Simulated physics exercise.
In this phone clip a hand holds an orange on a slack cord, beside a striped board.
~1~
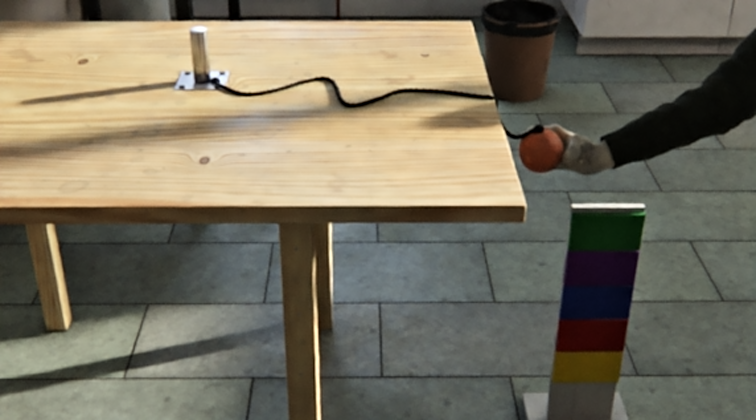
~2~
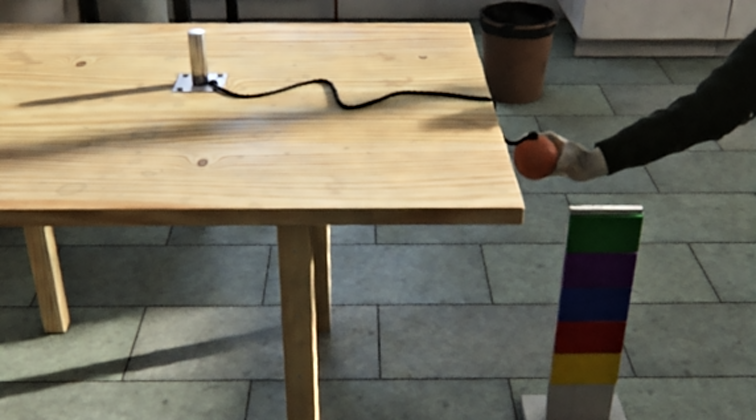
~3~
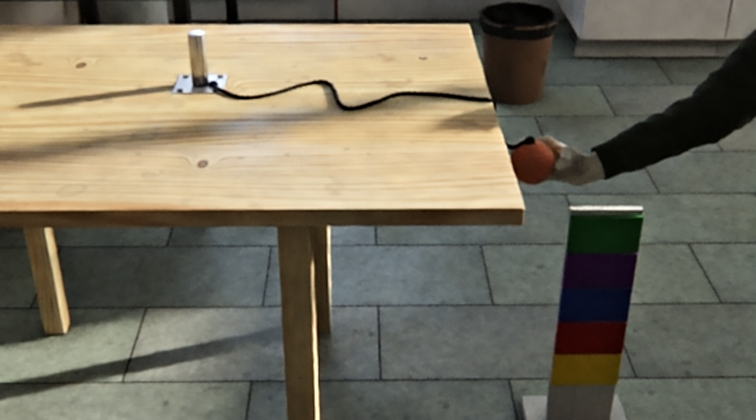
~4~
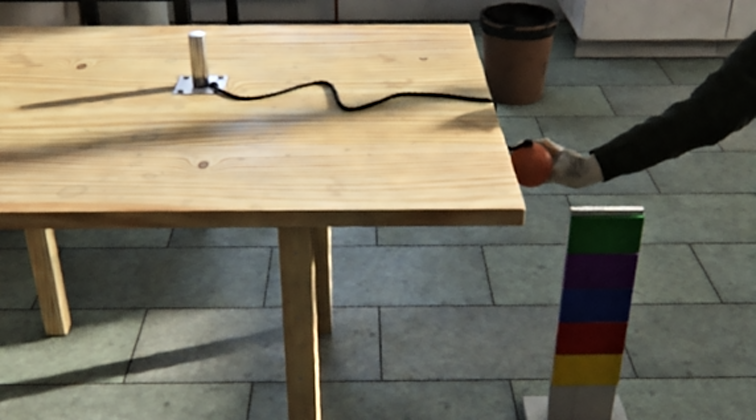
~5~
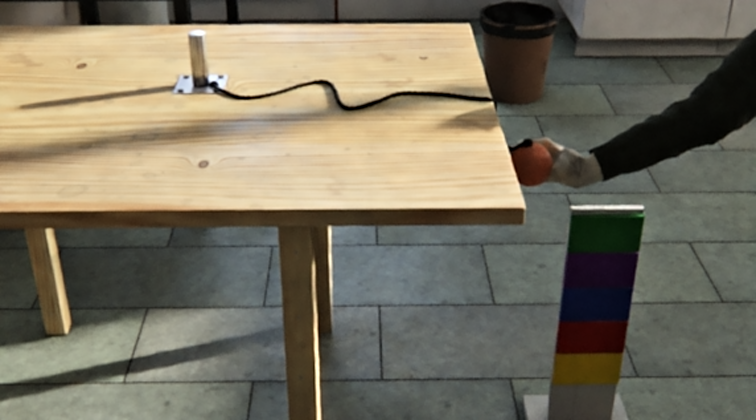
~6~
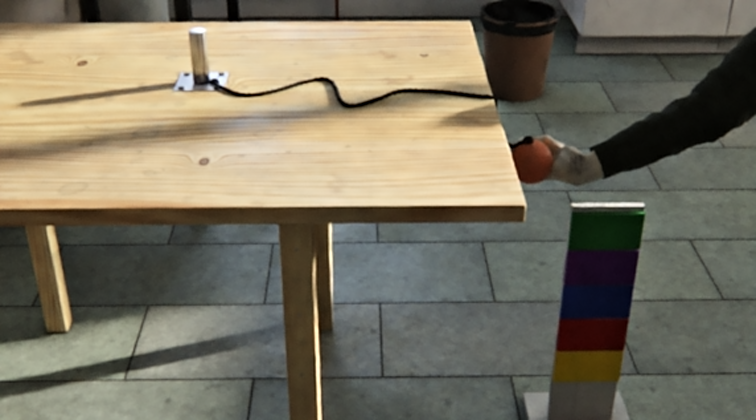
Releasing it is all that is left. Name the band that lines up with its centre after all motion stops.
Purple.
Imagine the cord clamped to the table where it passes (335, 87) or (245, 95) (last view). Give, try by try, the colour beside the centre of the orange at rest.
Results, in sequence: Green / purple.
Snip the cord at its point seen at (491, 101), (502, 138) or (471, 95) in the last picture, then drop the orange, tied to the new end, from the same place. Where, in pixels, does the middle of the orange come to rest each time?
The three cuts give roughly (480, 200), (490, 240) and (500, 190) respectively.
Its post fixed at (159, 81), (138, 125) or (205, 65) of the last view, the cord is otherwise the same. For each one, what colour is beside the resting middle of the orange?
Result 1: Green. Result 2: Green. Result 3: Purple.
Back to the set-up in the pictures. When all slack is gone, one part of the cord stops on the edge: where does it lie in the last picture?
Pixel (406, 91).
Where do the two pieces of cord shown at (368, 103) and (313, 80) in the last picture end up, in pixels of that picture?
In that view they reach (449, 94) and (339, 88).
Soon after, orange near (516, 268); level with purple.
After that, orange near (452, 256); level with purple.
And then, orange near (486, 266); level with purple.
In the end, orange near (490, 265); level with purple. Its middle rests at the purple band.
